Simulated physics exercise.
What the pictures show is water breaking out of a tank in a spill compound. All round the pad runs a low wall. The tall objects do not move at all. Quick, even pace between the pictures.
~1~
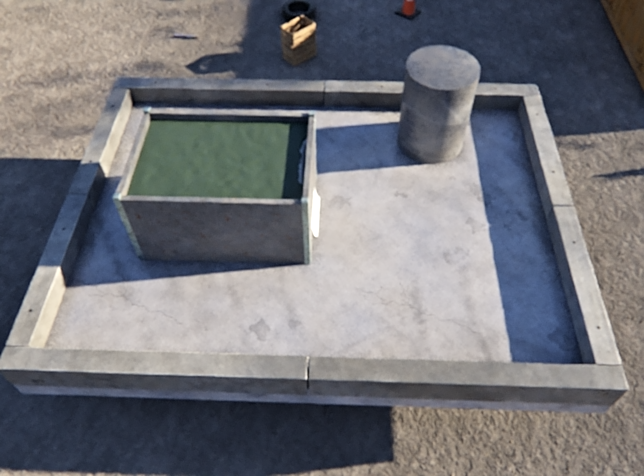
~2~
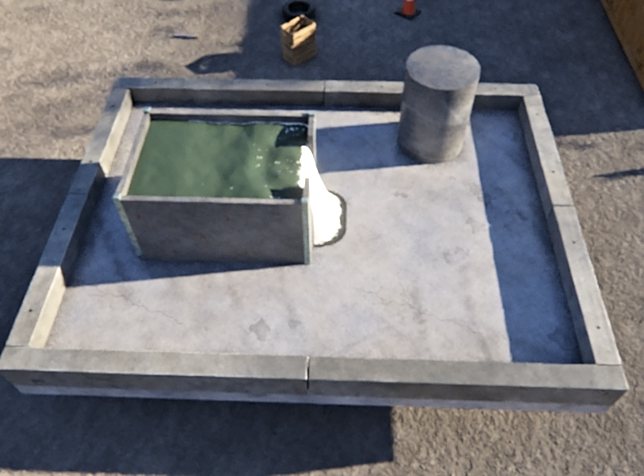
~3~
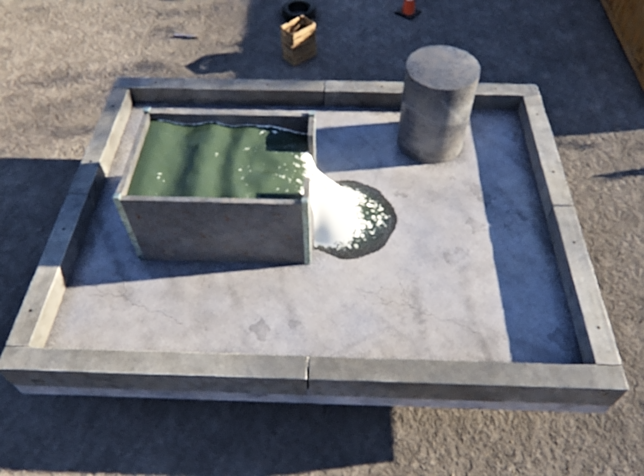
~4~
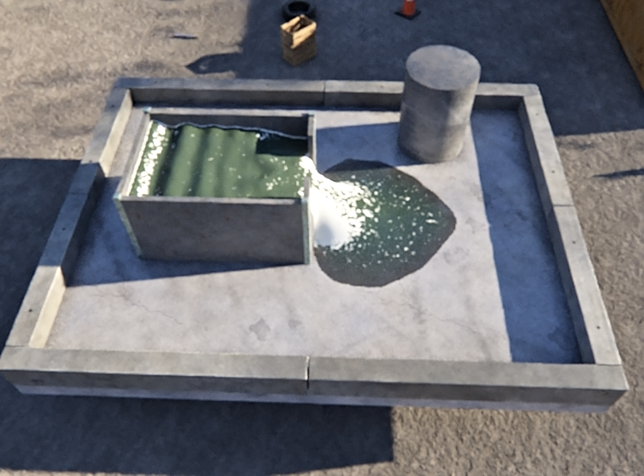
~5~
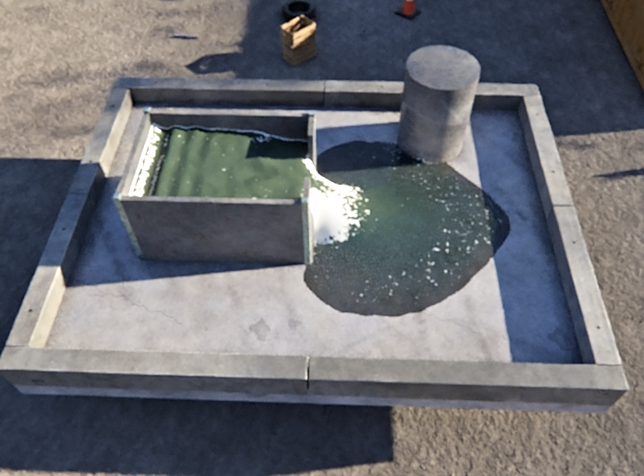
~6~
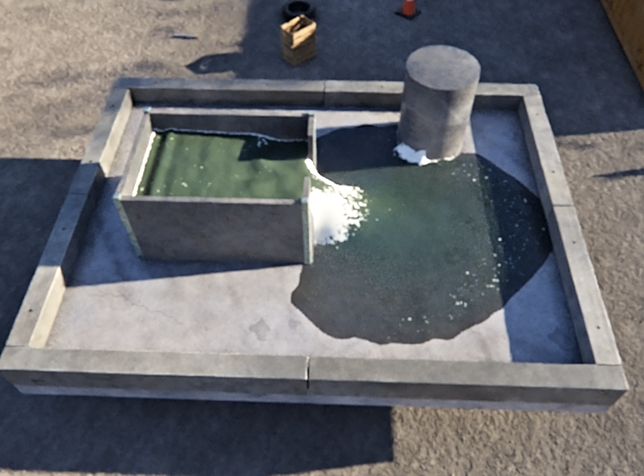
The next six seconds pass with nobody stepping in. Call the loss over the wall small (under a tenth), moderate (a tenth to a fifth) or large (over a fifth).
Small.
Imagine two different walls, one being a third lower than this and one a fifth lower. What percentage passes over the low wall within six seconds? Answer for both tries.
16 and 10 per cent, in that order.
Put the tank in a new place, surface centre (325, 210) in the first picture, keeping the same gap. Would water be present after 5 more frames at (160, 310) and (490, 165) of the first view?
Well, the first one's still bare, and the other one's drenched.
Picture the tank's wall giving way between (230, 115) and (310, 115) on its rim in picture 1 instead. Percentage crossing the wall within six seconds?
Close to 14 per cent, I reckon.
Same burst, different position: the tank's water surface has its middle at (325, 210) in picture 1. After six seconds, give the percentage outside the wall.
12 per cent.
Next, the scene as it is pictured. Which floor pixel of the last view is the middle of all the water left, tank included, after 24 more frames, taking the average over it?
I'd put it at around (375, 220).
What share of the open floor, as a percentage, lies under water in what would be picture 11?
It comes to roughly 50 in a hundred.
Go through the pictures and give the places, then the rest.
The first picture shows still water in the water tank at (222, 159).
In the second picture, water pours out at (308, 195) and has run to (339, 204).
In the third picture, water pours out at (308, 198) and has run to (390, 217).
In the fourth picture, water pours out at (308, 200) and has run to (447, 214).
In the fifth picture, water pours out at (308, 200) and has run to (501, 231).
In the sixth picture, the front is at (550, 237), out from the gap at (308, 199).
A moment on, water covers 45 % of the floor; the low wall has let 0 % over.
Next, water covers 45 % of the floor; the low wall has let 0 % over.
Then, water covers 50 % of the floor; the low wall has let 2 % over.
Later, water covers 65 % of the floor; the low wall has let 3 % over.
In the end, water covers 85 % of the floor; the low wall has let 3 % over.
